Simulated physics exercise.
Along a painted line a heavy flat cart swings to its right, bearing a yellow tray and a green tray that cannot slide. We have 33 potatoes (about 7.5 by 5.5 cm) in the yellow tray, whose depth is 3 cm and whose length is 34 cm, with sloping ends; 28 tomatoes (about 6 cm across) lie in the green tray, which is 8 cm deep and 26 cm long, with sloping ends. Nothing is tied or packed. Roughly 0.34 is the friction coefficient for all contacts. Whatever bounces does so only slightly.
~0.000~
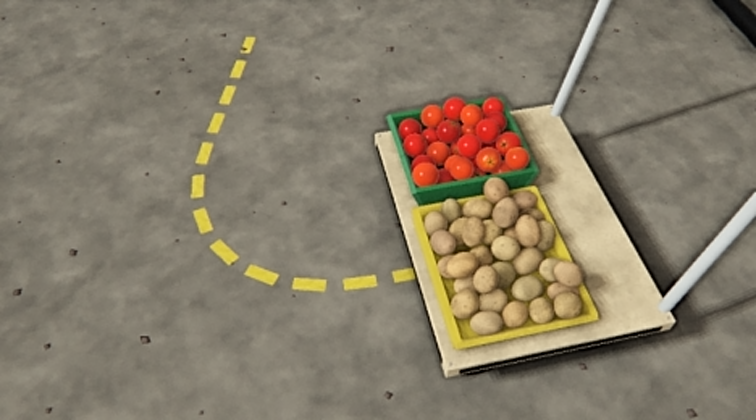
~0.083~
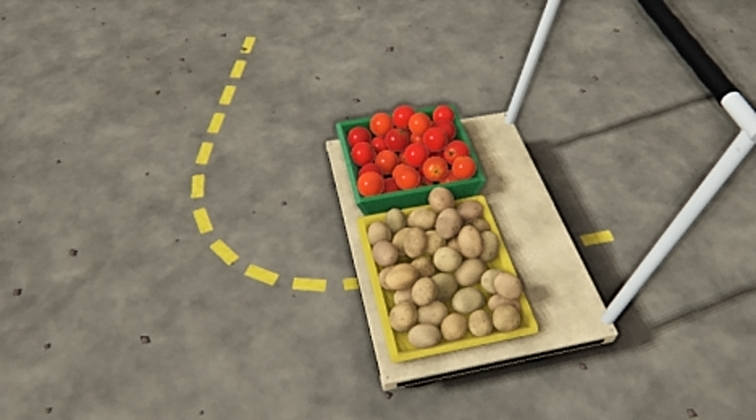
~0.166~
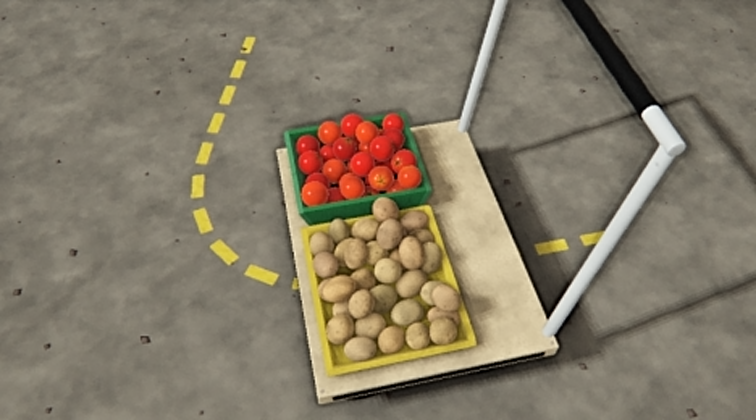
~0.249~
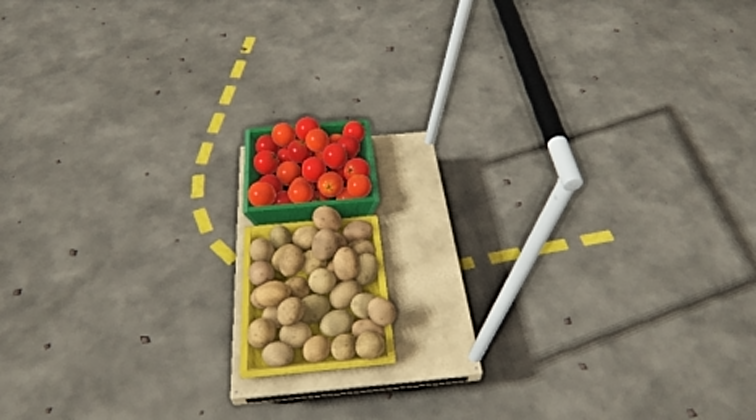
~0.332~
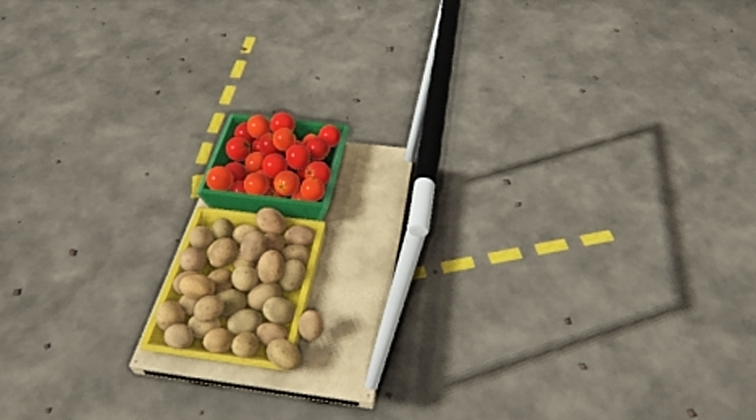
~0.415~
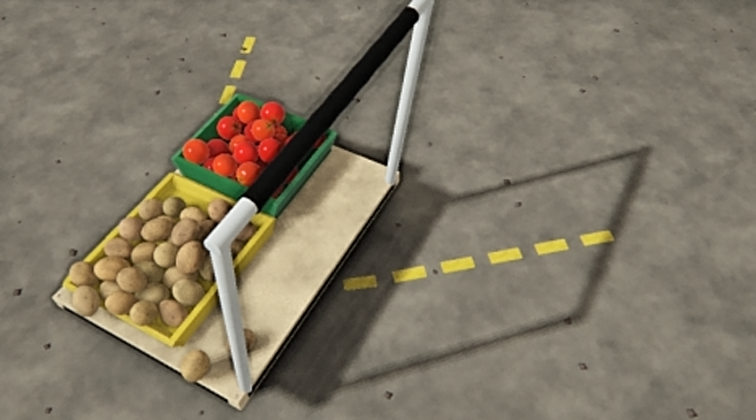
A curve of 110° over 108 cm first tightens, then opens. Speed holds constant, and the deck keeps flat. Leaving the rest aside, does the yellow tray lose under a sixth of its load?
No.
After 0.47 s, yellow tray 28 in, 5 out and green tray 28 in, 0 out.
After 0.59 s, yellow tray 23 in, 10 out and green tray 28 in, 0 out.
After 0.78 s, yellow tray 16 in, 17 out and green tray 28 in, 0 out.
Final count (at 1.24 s), yellow tray 13 in, 20 out and green tray 28 in, 0 out. Asked share, 20 of 33, 61 per cent.
